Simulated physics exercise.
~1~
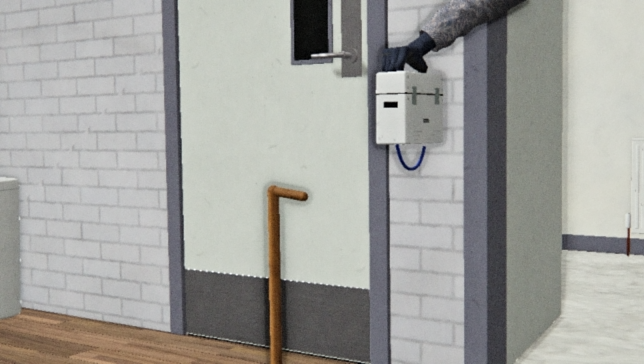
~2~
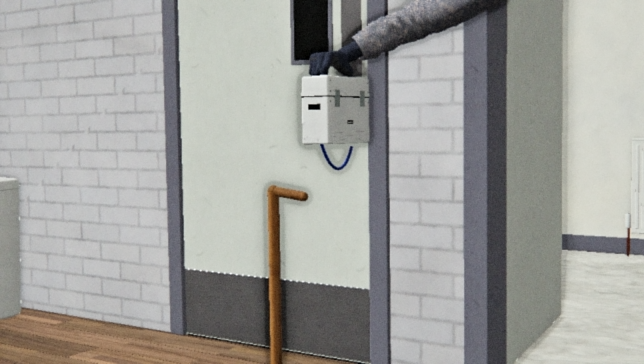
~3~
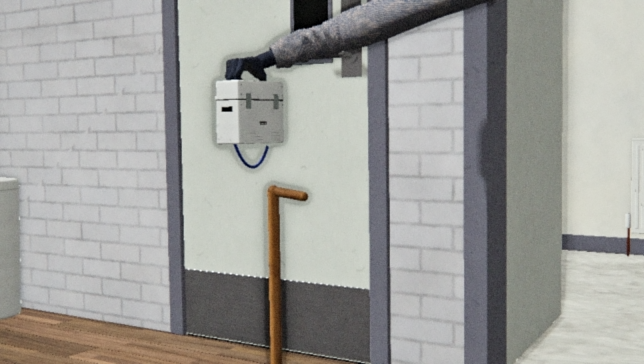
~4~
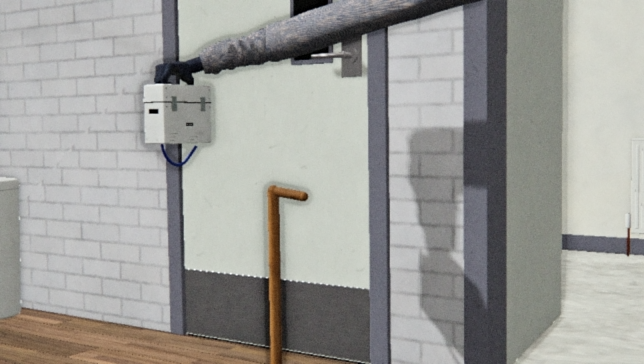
A gloved hand carried a white case with a dangling blue loop leftward across a pale door, passing above a hooked brown post. The loop cleared the hook without catching, and the case ended up to the left of the post, still upright.
